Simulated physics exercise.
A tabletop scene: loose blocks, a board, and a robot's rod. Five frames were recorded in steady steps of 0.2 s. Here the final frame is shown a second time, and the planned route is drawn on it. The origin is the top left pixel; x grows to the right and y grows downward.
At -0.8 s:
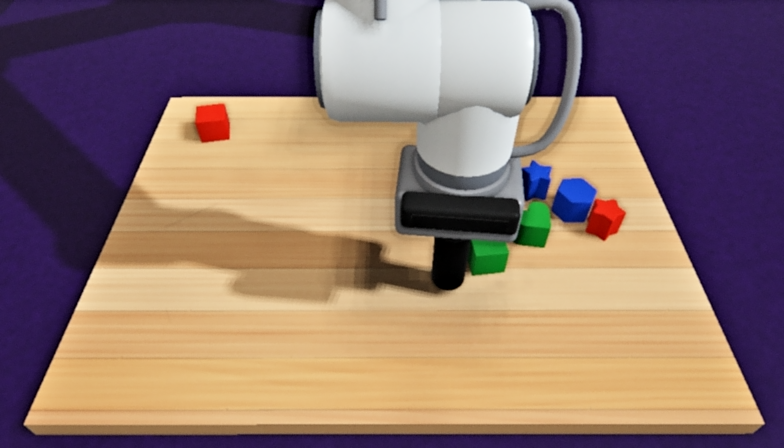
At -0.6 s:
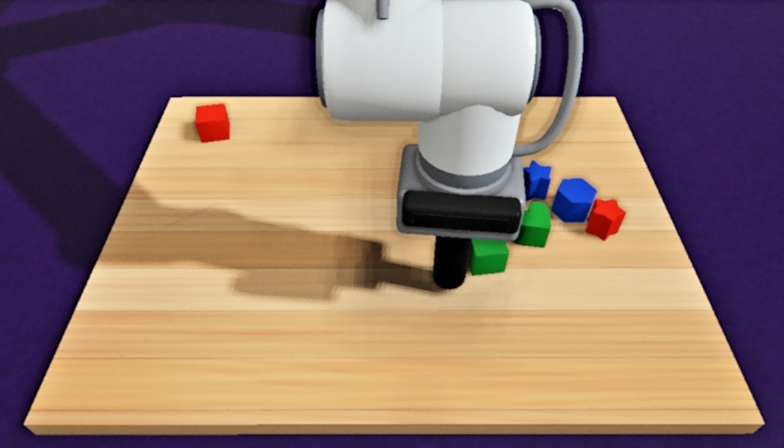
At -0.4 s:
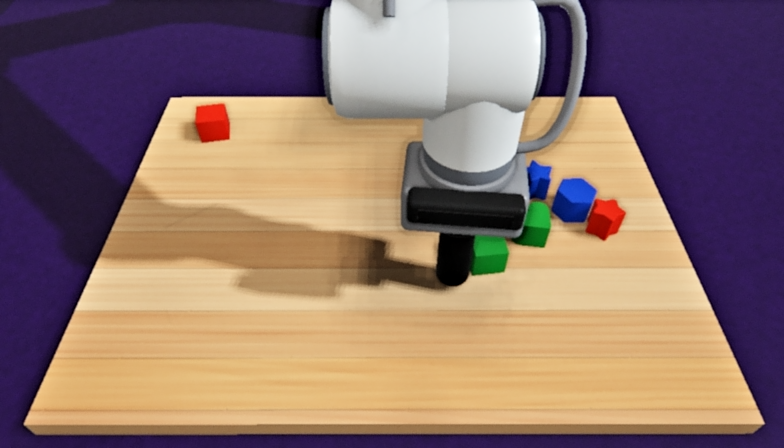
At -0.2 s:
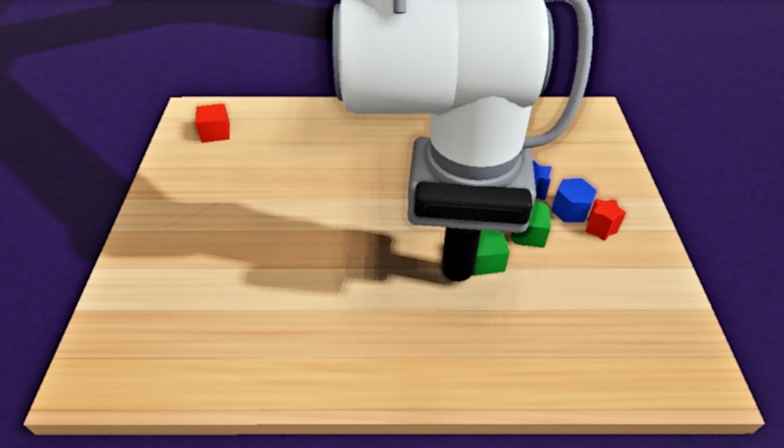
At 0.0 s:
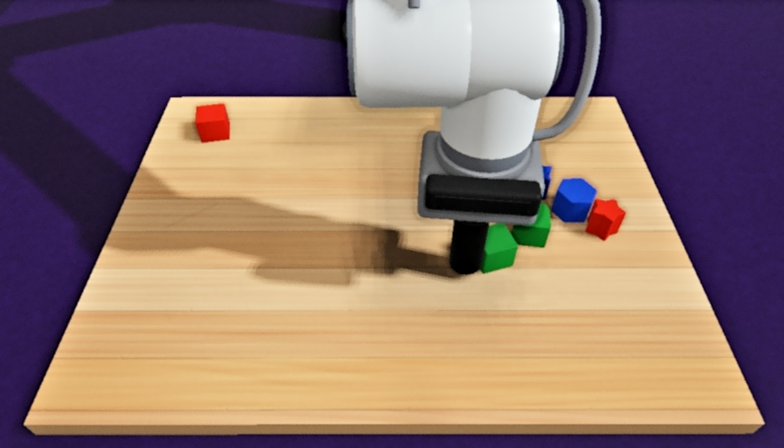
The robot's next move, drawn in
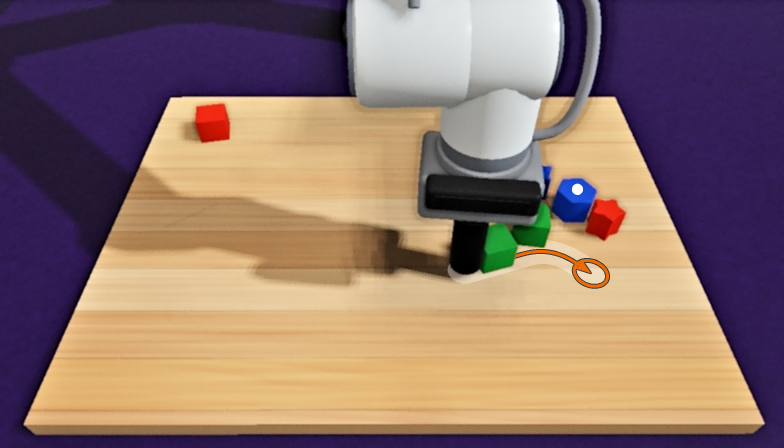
The robot arm's black rod edged slowly to the right and slightly away across the wooden board, nudging a green block a little toward another green one, while the blue and red blocks stayed put.
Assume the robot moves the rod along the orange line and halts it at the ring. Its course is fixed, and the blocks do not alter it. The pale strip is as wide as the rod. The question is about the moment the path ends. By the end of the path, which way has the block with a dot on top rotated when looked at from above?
My prediction: CW.
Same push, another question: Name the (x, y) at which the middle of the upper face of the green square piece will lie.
Its top centre is at about (548, 207).
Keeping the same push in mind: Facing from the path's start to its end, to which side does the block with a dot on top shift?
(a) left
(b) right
Letter a.
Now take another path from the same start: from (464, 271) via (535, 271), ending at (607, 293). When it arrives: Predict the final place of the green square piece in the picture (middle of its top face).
So, by the moment the path ends, you'll find the top centre of the green square piece at (526, 224).
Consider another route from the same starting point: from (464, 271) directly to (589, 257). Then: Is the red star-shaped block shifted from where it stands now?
I believe not.
Drawn move, from (464, 271) through (506, 259) and (549, 252) to (591, 273); the dot is on the blue hexagon.
On the path given first. One third of the way, rod at (508, 252); green square piece at (527, 218), turned 40° anticlockwise; green heart block at (551, 204), turned 20° clockwise.
Two thirds of the way, rod at (552, 245); green square piece at (548, 207), turned 60° anticlockwise; green heart block at (560, 187); blue hexagon at (590, 180), turned 30° clockwise.
At the end, rod at (594, 266); green square piece at (548, 207), turned 60° anticlockwise; green heart block at (560, 187); blue hexagon at (590, 180), turned 30° clockwise; red star-shaped block still.
